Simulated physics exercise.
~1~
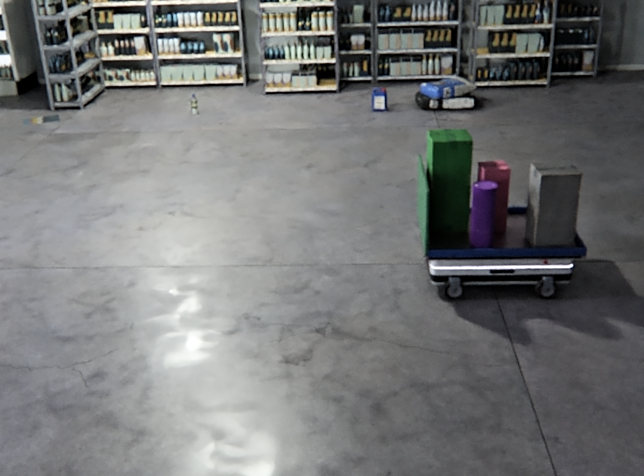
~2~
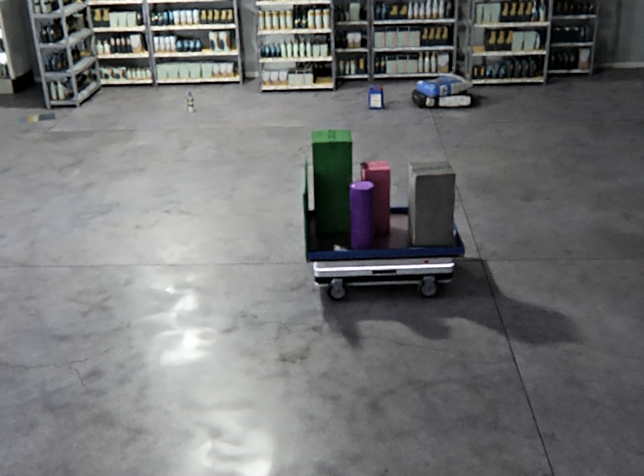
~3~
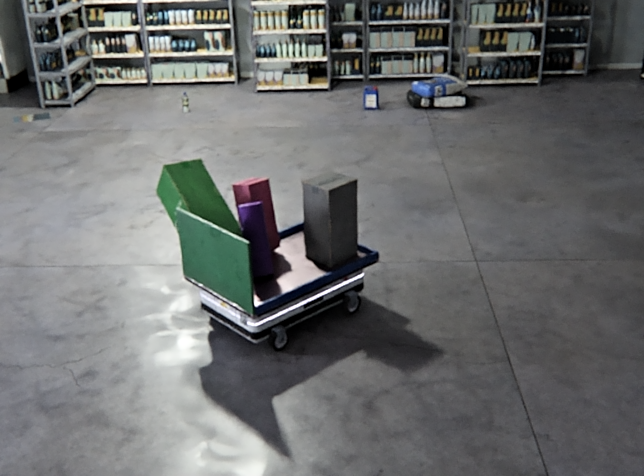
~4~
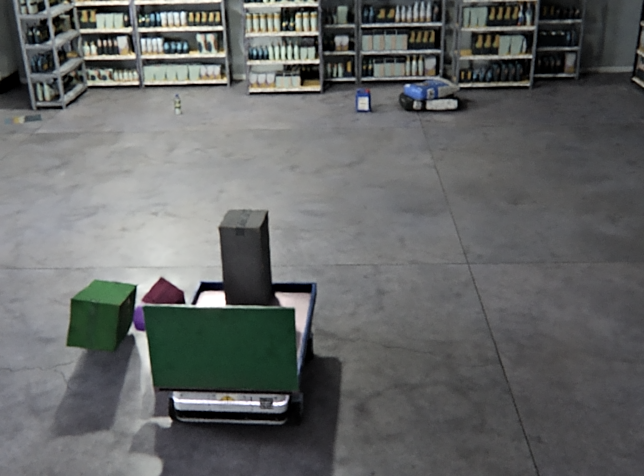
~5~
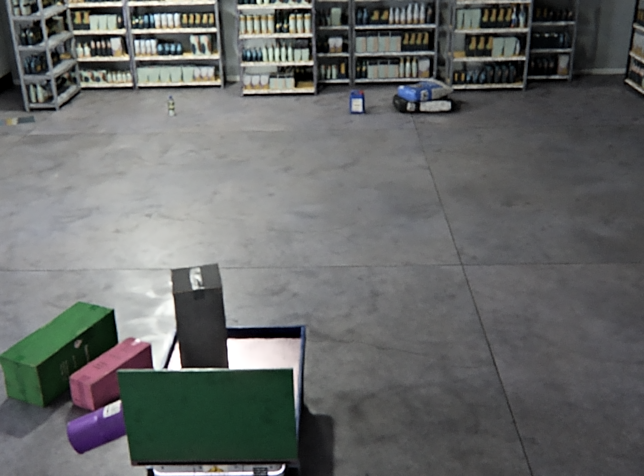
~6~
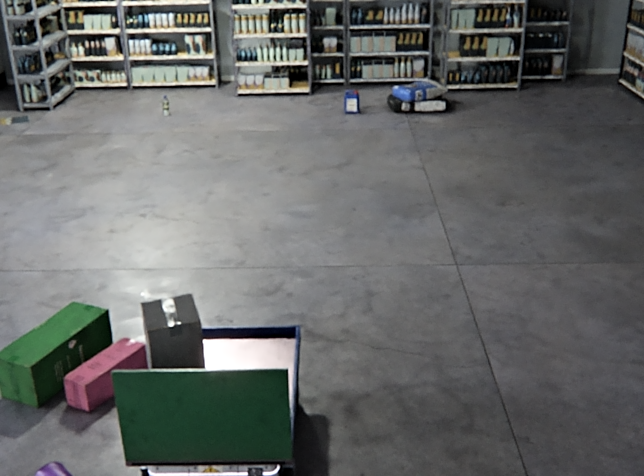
A loaded cart rolls left, turns toward the viewer and spills all but the grey box.
